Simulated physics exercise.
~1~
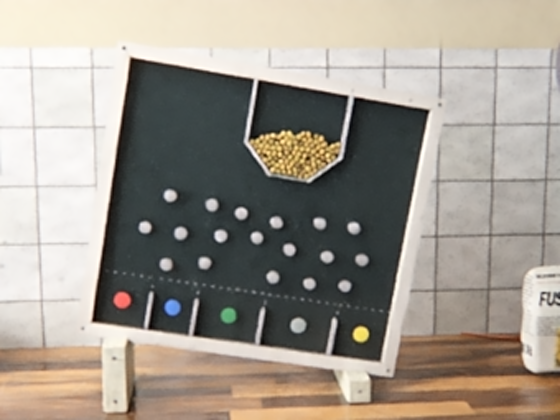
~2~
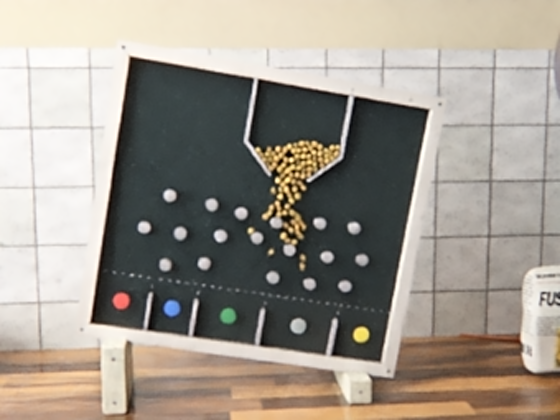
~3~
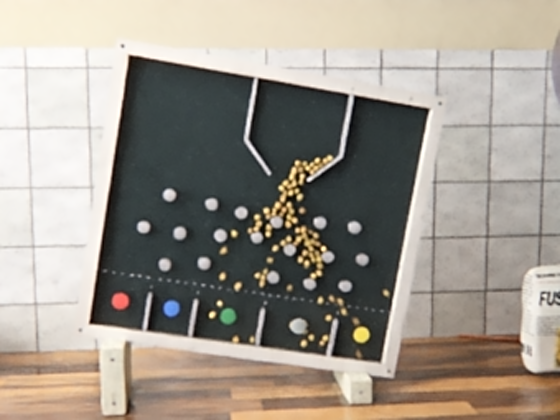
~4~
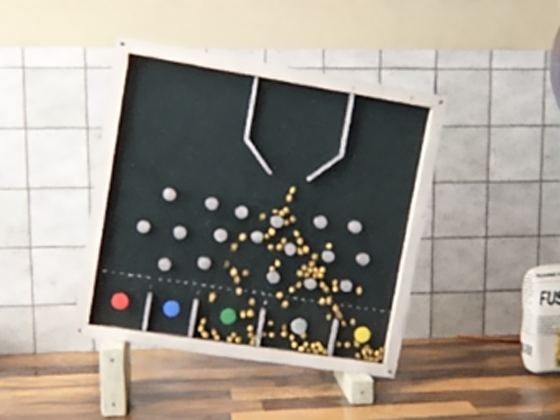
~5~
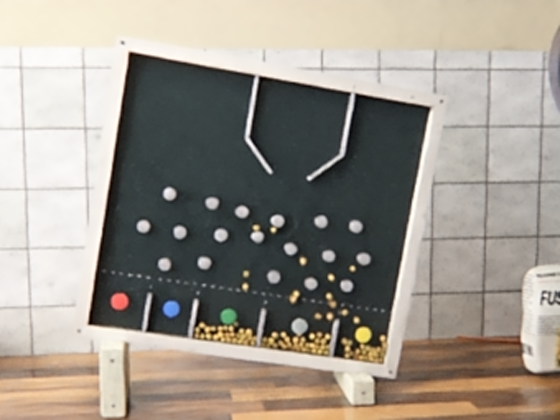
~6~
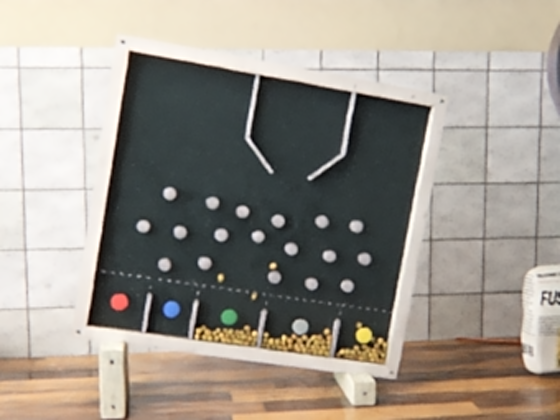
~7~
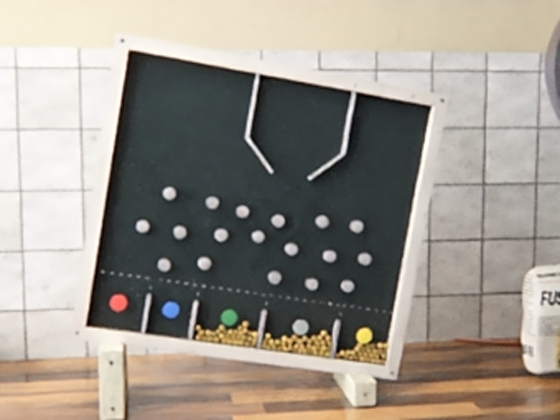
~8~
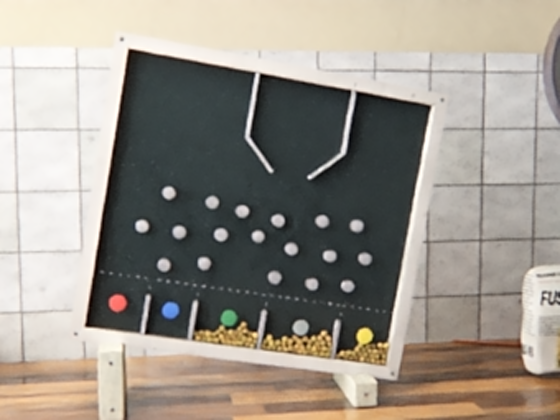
At the start, a heap of small golden beads sits in a funnel-shaped hopper at the top of a dark, white-framed board standing slightly tilted on a wooden worktop. The beads then pour out through the hopper's open bottom and drop onto the grey pegs below. They scatter among the pegs, some drifting left but more heading right, as the hopper empties. The last few stragglers trickle down onto the growing piles. In the end the beads lie still in the green, grey and yellow bins, while the red and blue bins on the left stay empty.
